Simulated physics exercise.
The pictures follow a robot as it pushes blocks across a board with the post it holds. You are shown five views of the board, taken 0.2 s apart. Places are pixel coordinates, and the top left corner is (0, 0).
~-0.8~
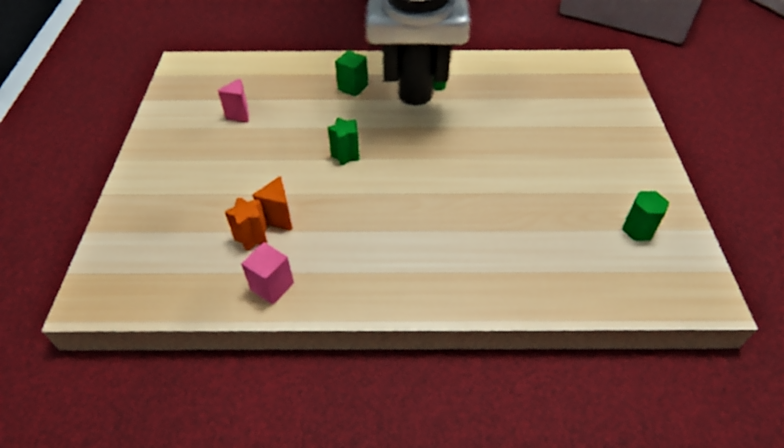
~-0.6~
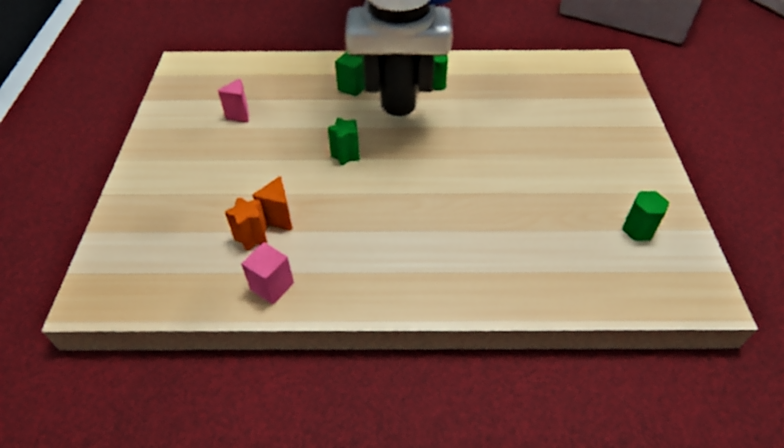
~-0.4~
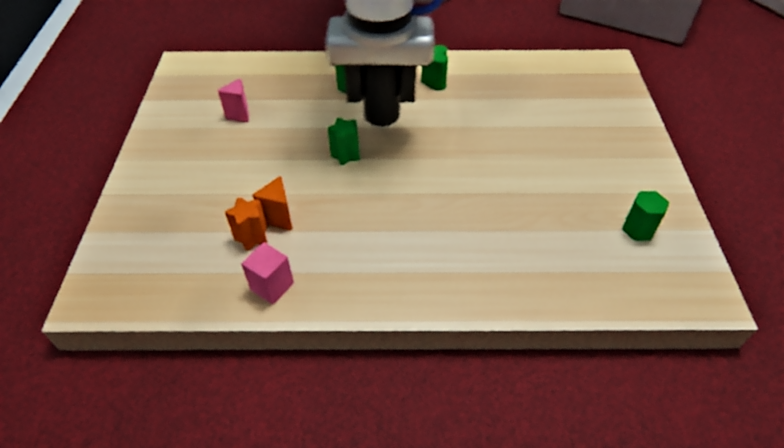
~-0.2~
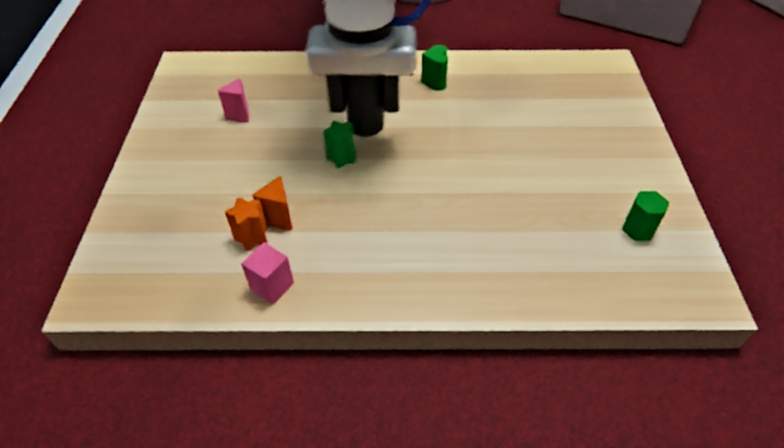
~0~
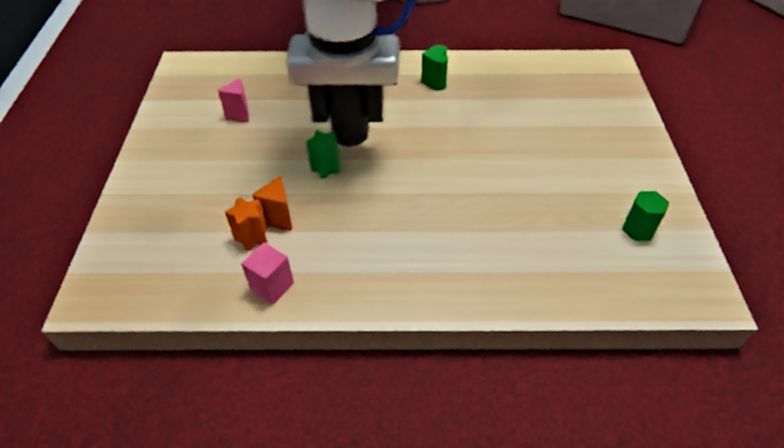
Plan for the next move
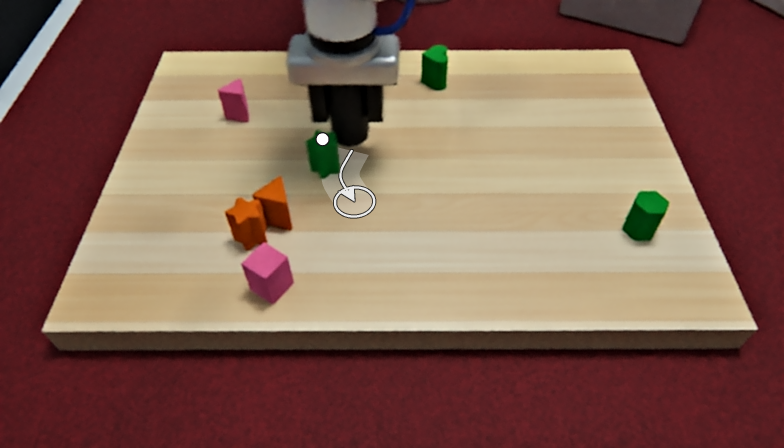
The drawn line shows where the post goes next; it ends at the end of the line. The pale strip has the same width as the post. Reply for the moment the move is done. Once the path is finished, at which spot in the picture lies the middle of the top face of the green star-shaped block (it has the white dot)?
It will likely be found at (304, 156).
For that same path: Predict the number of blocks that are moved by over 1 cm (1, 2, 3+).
The count is one.
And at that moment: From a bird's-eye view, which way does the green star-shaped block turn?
The green star-shaped block rotates clockwise.
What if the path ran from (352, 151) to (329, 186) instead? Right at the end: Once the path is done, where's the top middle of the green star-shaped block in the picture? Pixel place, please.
My best guess is (292, 160).
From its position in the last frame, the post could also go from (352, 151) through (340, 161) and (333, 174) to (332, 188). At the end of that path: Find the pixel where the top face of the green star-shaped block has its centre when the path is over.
Expect it around (295, 163).
The line goes from (352, 151) over (342, 167) and (343, 185) to (355, 202); the dot is on the green star-shaped block.
The first path, step by step. Halfway along, post at (339, 161); green star-shaped block at (304, 155), turned 60° clockwise.
At the end, post at (353, 186); orange triangular block unmoved; green star-shaped block at (304, 156), turned 65° clockwise.
